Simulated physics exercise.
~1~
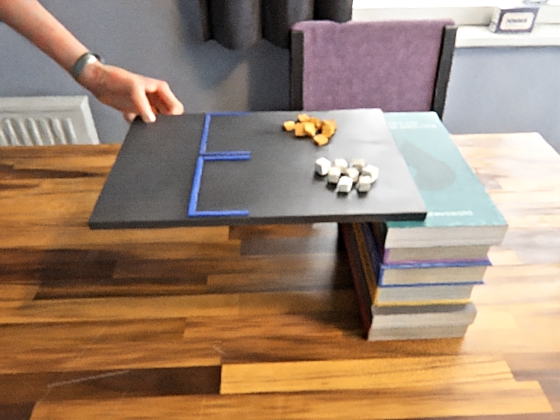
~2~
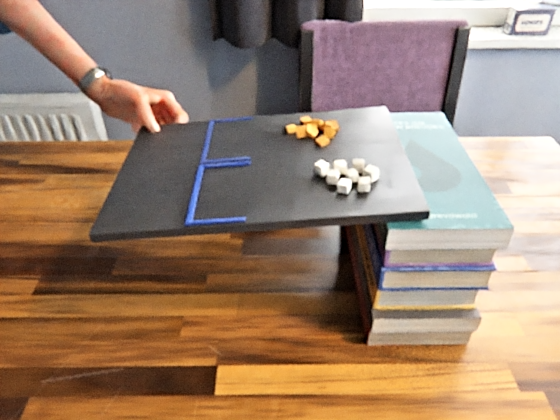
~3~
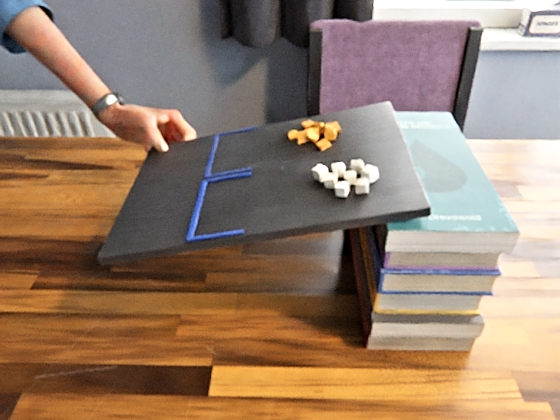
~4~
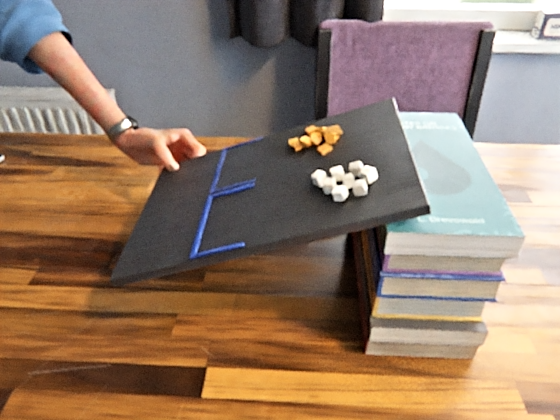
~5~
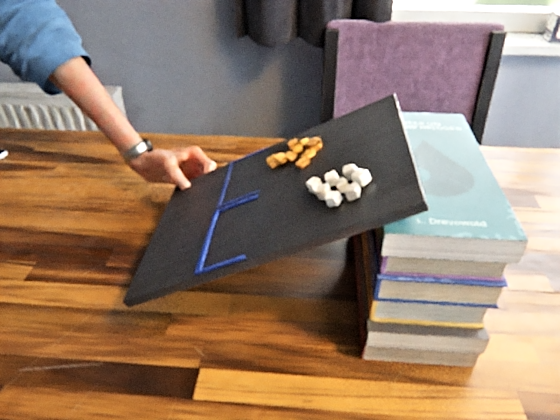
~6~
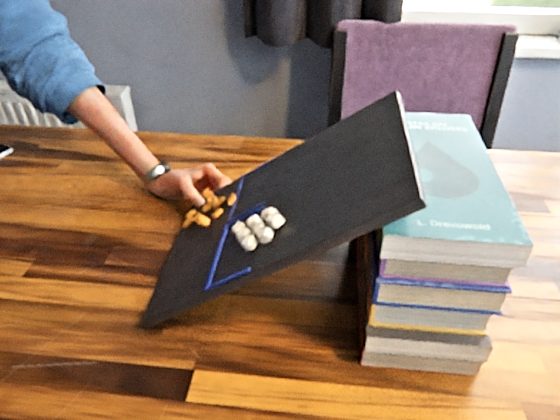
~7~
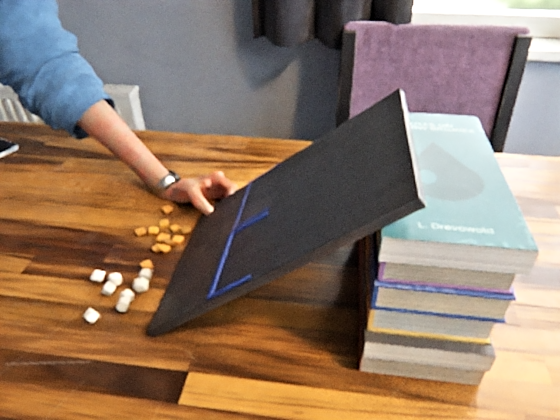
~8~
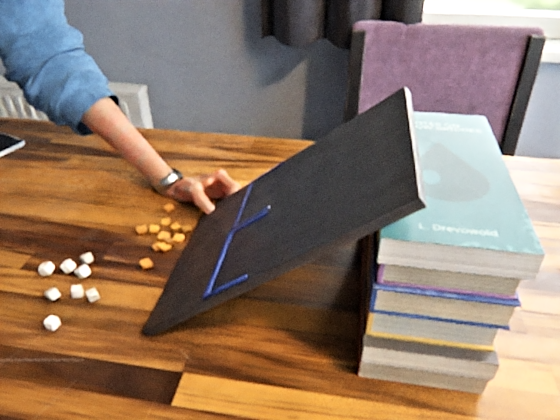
At first, a hand holds the left end of a dark board level above a wooden table, its right end resting on a stack of books, with orange pieces at the back and white cubes in front. The hand gradually lowers the left end, and both handfuls stay put as the slope begins. As it steepens, the orange pieces start down first, then the white cubes follow toward the blue bars. Both groups go past the bars and spill onto the table at left. Finally, the board rests steeply tilted, with the white cubes scattered farther away than the orange pieces.
